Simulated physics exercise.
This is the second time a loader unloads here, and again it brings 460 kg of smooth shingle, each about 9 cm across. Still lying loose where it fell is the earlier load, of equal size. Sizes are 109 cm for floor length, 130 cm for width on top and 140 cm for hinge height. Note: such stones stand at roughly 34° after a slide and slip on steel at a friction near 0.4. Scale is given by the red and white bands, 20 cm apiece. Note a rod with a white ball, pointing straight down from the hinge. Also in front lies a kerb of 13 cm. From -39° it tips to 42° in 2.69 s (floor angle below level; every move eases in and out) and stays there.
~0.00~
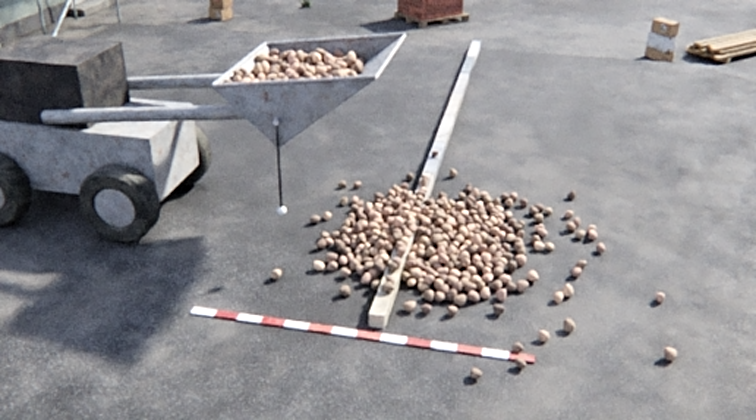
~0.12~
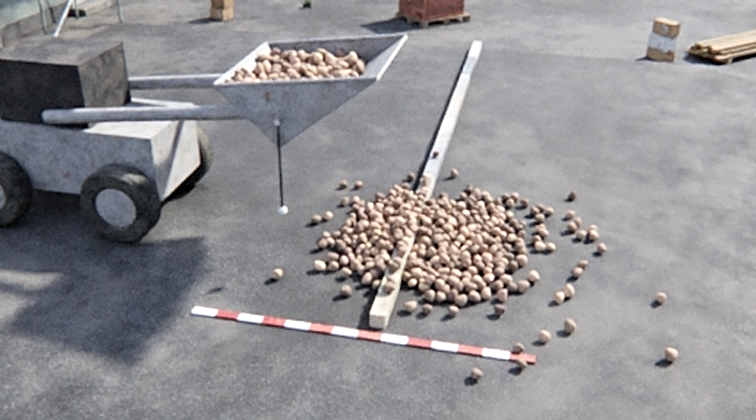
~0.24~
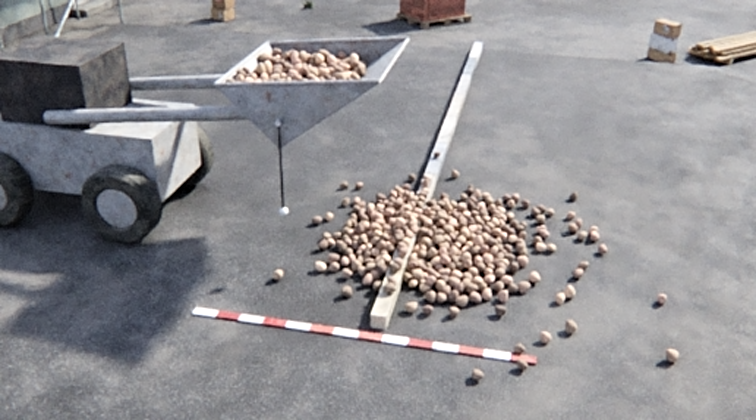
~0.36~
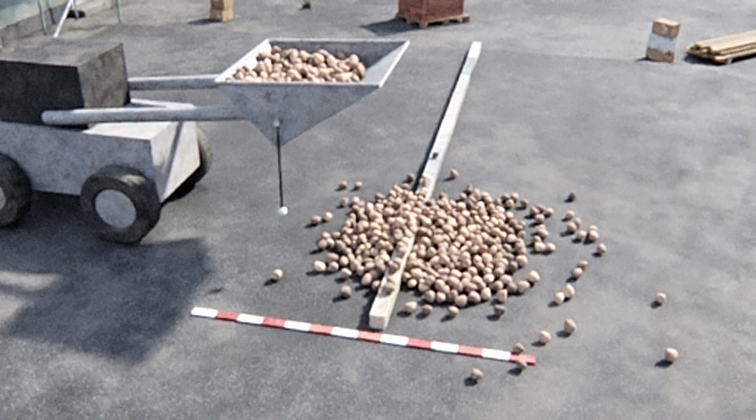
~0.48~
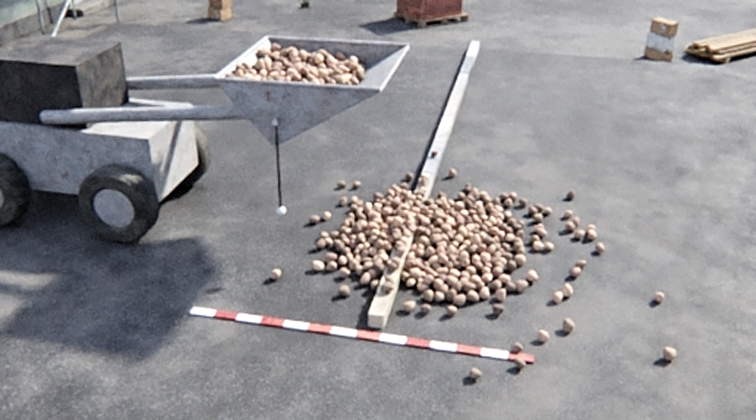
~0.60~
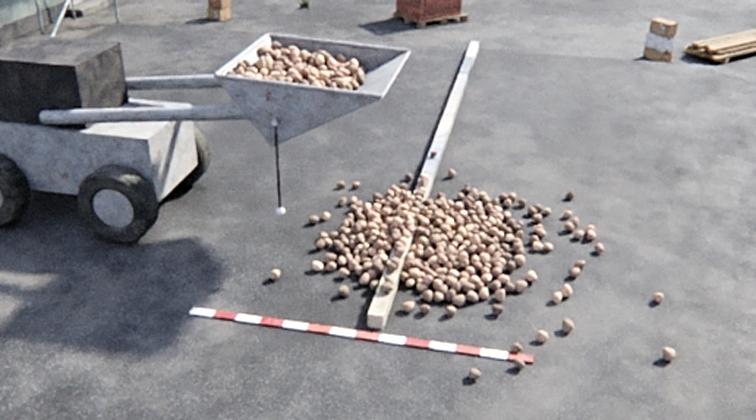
In this clip, a loader's metal bucket filled with rounded stones tilts slightly and slowly, its stones shifting a little inside, while a loose pile of similar stones lies motionless across a pale kerb near a red and white striped strip.
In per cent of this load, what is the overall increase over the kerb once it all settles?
51 out of 100, about.
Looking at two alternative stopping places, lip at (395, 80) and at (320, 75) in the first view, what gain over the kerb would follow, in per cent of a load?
I'd say close to 80 per cent for one and close to 5 per cent for the other, in that order.
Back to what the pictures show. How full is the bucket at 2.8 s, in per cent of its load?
Still inside: Some 5 %.
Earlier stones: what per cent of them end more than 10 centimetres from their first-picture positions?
I'd put it at about 15 per cent.
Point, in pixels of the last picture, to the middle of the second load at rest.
They settle centred around (412, 229).
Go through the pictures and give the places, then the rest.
In the first picture, lip at (376, 77), floor tilted -39°, highest stones at (330, 60). The earlier load is highest near (408, 213), 19 cm above ground level, 39 % on this side of the kerb, 61 % over the kerb.
In the second picture, the bucket is at -39°, its lip at (377, 79); the top of the load is at (331, 60); the stones move at 0.0 m/s on average.
In the third picture, lip at (380, 82), floor tilted -37°, highest stones at (318, 61); the stones move at 0.1 m/s on average.
In the fourth picture, lip at (380, 86), floor tilted -35°, highest stones at (290, 58); the stones move at 0.1 m/s on average.
In the fifth picture, lip at (380, 90), floor tilted -32°, highest stones at (287, 55); the stones move at 0.1 m/s on average.
In the sixth picture, lip at (382, 97), floor tilted -29°, highest stones at (285, 54); the stones move at 0.1 m/s on average.
After 2.0 s the floor is at 29°; in per cent of one load, 89 in the bucket, 50 on this side of the kerb, 61 over the kerb; the foremost stones are at (602, 258).
After 2.8 s the floor is at 42°; in per cent of one load, 3 in the bucket, 96 on this side of the kerb, 101 over the kerb; the foremost stones are at (602, 258).
After 3.1 s the floor is at 42°; in per cent of one load, 0 in the bucket, 90 on this side of the kerb, 110 over the kerb; the foremost stones are at (602, 258).
After 6.0 s the floor is at 42°; in per cent of one load, 0 in the bucket, 89 on this side of the kerb, 111 over the kerb; the foremost stones are at (602, 258). Net gain over the kerb, 51.
